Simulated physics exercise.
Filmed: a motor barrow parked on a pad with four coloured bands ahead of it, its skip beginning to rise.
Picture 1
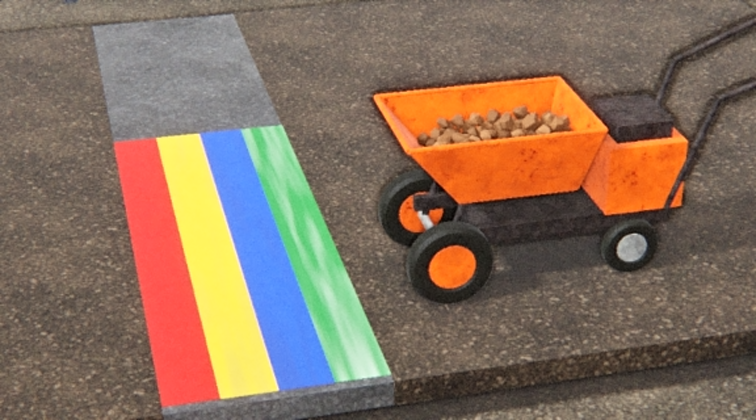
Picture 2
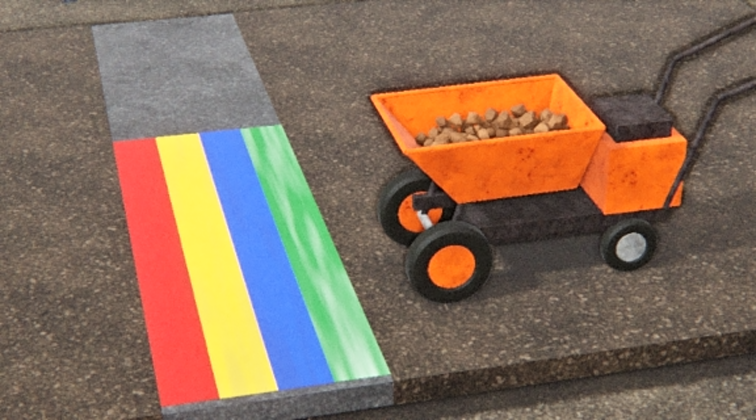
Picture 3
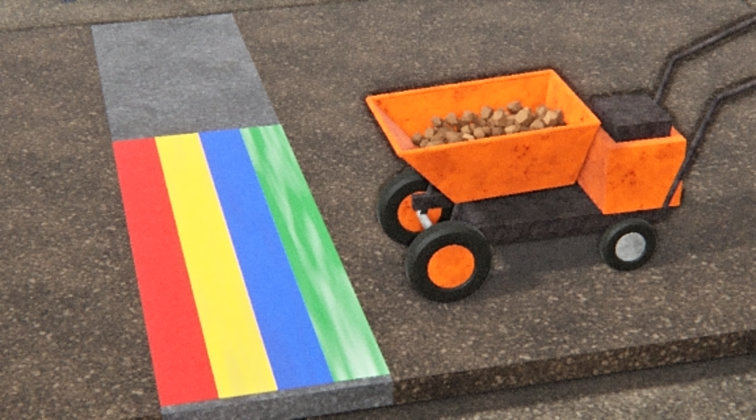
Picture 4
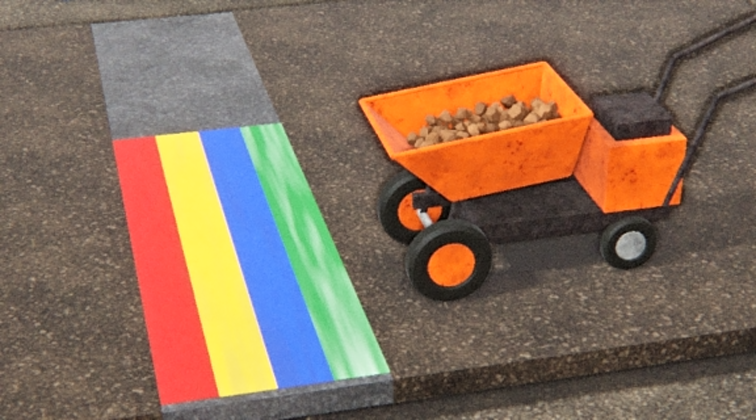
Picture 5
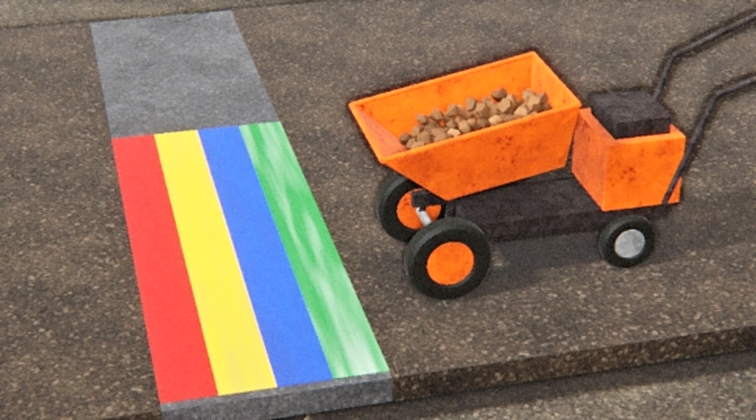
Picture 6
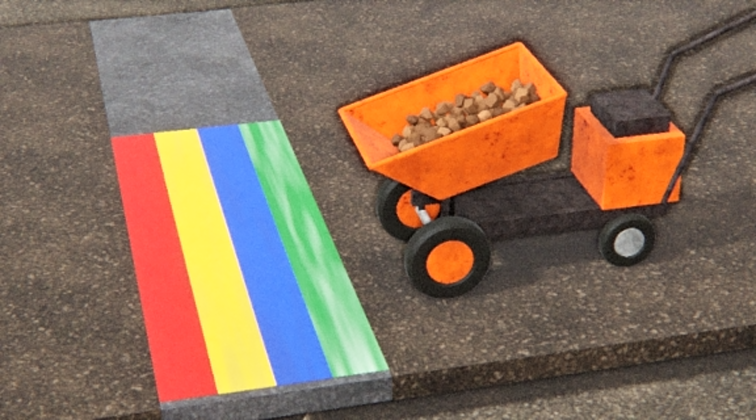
An orange motor barrow stands beside coloured stripes as its loaded skip slowly tilts forward left.
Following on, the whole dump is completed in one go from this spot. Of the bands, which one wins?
The blue band wins.
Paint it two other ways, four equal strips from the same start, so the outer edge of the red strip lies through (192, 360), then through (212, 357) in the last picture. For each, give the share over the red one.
Shares in turn: 30 %; 20 %.
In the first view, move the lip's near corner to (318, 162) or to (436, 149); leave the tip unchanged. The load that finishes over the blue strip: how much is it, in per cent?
It works out to 0 per cent in the first case and 40 per cent in the second.
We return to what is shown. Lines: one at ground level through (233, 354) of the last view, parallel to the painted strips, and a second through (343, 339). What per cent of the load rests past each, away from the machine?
I reckon some 40 per cent and some 100 per cent.
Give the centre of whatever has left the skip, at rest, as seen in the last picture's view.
I'd place the middle at about (237, 284).
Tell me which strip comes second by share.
Rank two: The yellow strip.
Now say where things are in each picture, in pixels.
The first picture shows lip of the skip (409, 152), level; top of the load (518, 136), clay clods; green strip (348, 340); blue strip (294, 347); yellow strip (239, 355); red strip (183, 362).
The second picture shows lip of the skip (407, 152), level; top of the load (513, 127).
The third picture shows lip of the skip (401, 154), tipped barely; top of the load (525, 133).
The fourth picture shows lip of the skip (394, 157), tipped a little; top of the load (515, 121).
The fifth picture shows lip of the skip (383, 161), tipped a little; top of the load (518, 117).
The sixth picture shows lip of the skip (371, 167), tipped clearly; top of the load (508, 110); green strip (346, 335); blue strip (291, 342); yellow strip (236, 350); red strip (181, 357).
Just after the last frame, skip tipped steeply; every one in the skip.
A moment on, skip tipped steeply; the larger part in the skip; about a tenth over the blue strip; just a few over the yellow strip.
Further on, skip tipped right over; about a tenth in the skip; just a few over the green strip; roughly a third over the blue strip; roughly a third over the yellow strip; roughly a quarter over the red strip; just a few off the paint.
When it is over, skip tipped right over; just a few in the skip; about a tenth over the green strip; roughly a third over the blue strip; roughly a quarter over the yellow strip; roughly a quarter over the red strip; about a tenth off the paint.
